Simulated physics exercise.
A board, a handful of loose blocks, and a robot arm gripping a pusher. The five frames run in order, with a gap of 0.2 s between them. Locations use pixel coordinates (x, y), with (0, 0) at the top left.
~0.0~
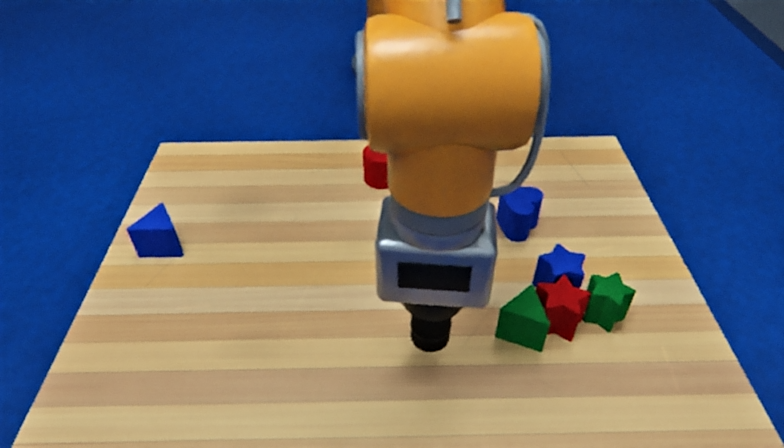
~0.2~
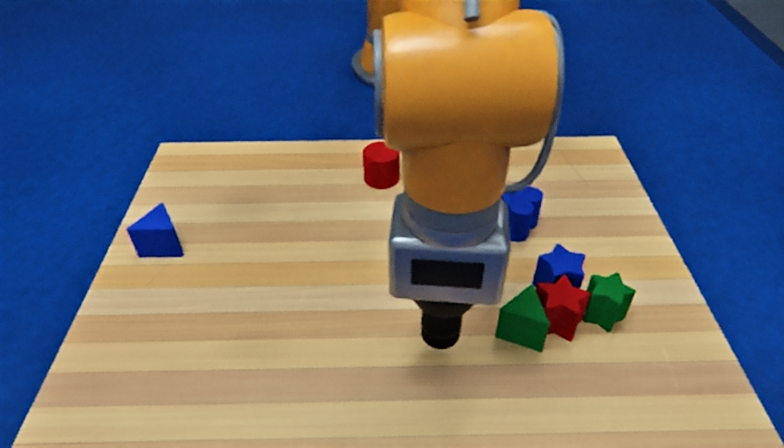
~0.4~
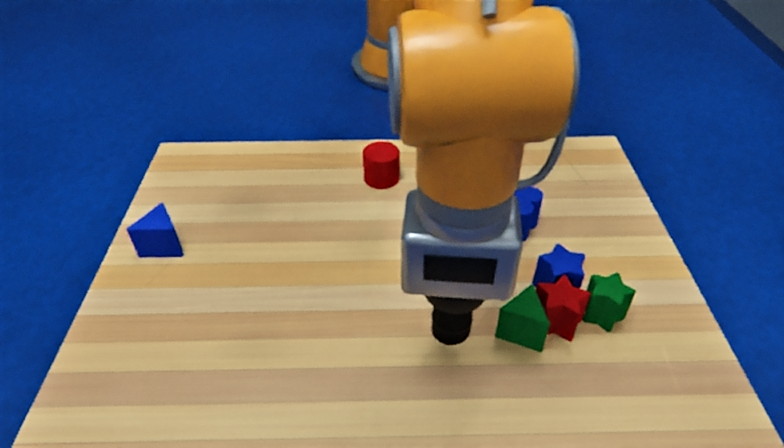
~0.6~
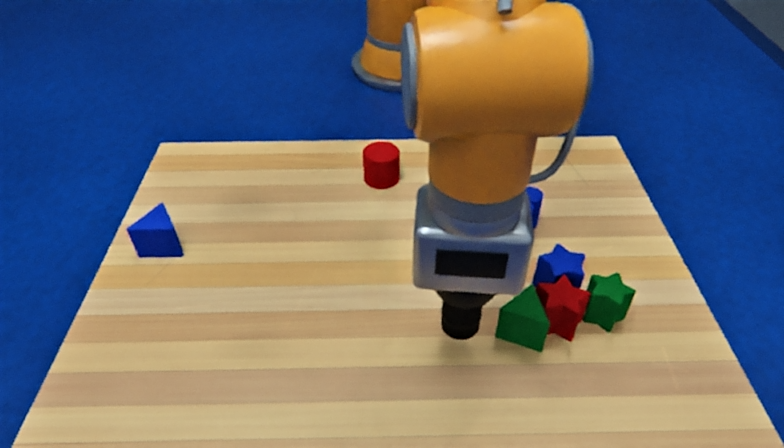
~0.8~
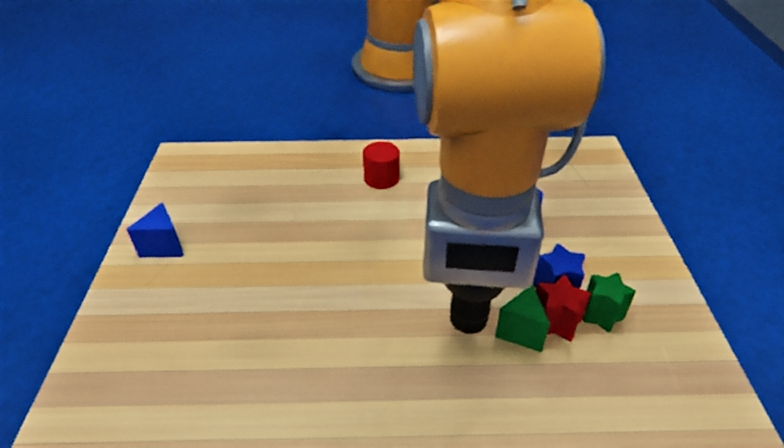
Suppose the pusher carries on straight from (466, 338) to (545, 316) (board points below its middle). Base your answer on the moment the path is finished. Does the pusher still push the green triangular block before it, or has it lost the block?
I think the pusher loses the green triangular block somewhere along the way.
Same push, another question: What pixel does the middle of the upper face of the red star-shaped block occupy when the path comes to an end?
Its top centre lands on (599, 288).
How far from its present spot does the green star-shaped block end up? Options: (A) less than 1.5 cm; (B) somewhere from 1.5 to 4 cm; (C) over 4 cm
Choice B: Somewhere from 1.5 to 4 cm.
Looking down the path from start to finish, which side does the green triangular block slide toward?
It heads right.
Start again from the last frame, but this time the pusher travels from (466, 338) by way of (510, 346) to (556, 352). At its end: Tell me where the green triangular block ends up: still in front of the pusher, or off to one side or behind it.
It is still ahead of the pusher.
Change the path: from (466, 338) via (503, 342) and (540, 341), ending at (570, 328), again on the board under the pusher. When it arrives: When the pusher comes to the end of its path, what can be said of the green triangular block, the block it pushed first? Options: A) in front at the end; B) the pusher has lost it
Correct choice: A.
What follows on the original path. Halfway along, pusher (511, 309); green triangular block (559, 302); red star-shaped block (590, 288); blue star-shaped block (567, 257), turned 15° anticlockwise; green star-shaped block (631, 286).
At the end, pusher (550, 299); green triangular block (579, 312); red star-shaped block (599, 288), turned 25° anticlockwise; blue star-shaped block (568, 257), turned 20° anticlockwise; green star-shaped block (636, 285).
